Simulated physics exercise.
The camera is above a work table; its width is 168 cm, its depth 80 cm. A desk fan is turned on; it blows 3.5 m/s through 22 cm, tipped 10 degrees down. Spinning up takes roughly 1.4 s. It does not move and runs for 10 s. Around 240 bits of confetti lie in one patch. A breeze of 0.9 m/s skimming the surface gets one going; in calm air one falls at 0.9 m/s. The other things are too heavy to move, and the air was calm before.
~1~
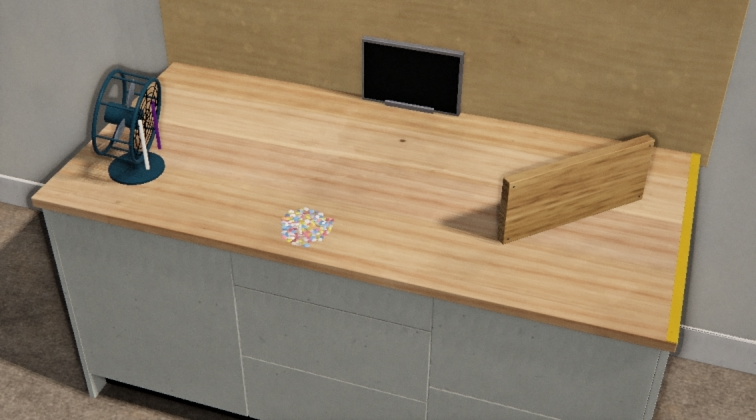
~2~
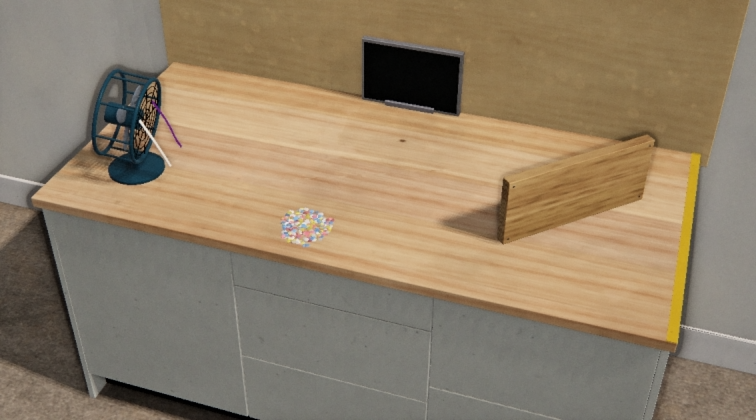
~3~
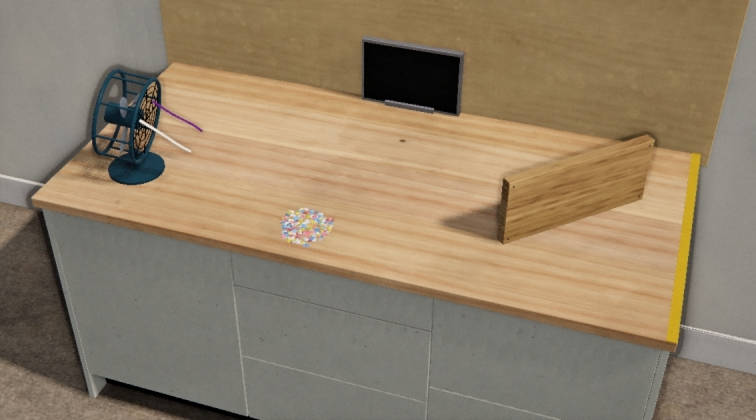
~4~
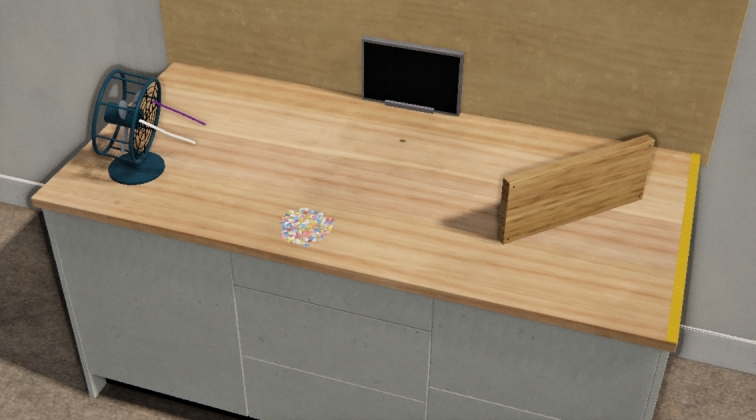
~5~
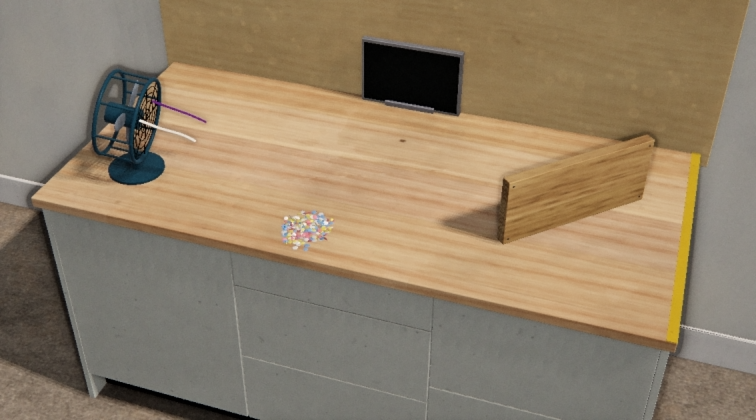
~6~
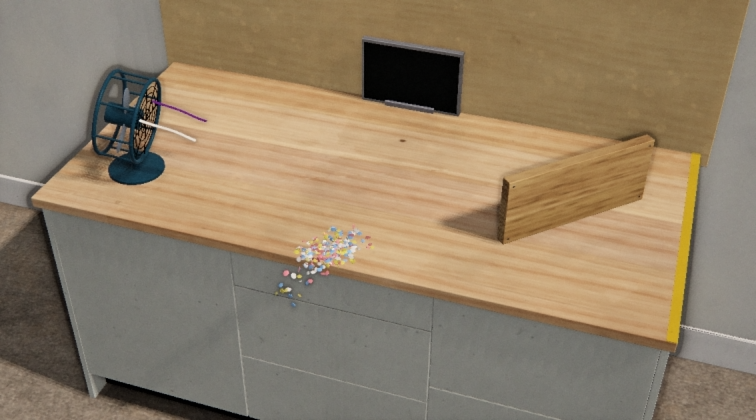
Confetti scattering across a wooden work table and over its front edge after a desk fan starts up, its ribbons streaming out.
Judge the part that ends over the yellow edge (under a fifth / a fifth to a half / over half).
Of the bits of confetti, under a fifth end over the yellow edge.
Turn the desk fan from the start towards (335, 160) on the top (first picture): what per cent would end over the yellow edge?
Then about 0 %.
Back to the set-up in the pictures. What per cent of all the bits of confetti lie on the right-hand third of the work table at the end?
Near 0 %.
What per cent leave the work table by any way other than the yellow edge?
About 100 %.
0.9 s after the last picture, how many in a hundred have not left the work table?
About 0 %.
Then, 0.9 s after the last picture, 5 % are on the move or not yet settled, 0 % are over the yellow edge.
Then, 2.1 s after the last picture, 0 % are on the move or not yet settled, 0 % are over the yellow edge.
Then, 4.4 s after the last picture, 0 % are on the move or not yet settled, 0 % are over the yellow edge.
Then, 8.9 s after the last picture, at the end, 0 % are over the yellow edge.
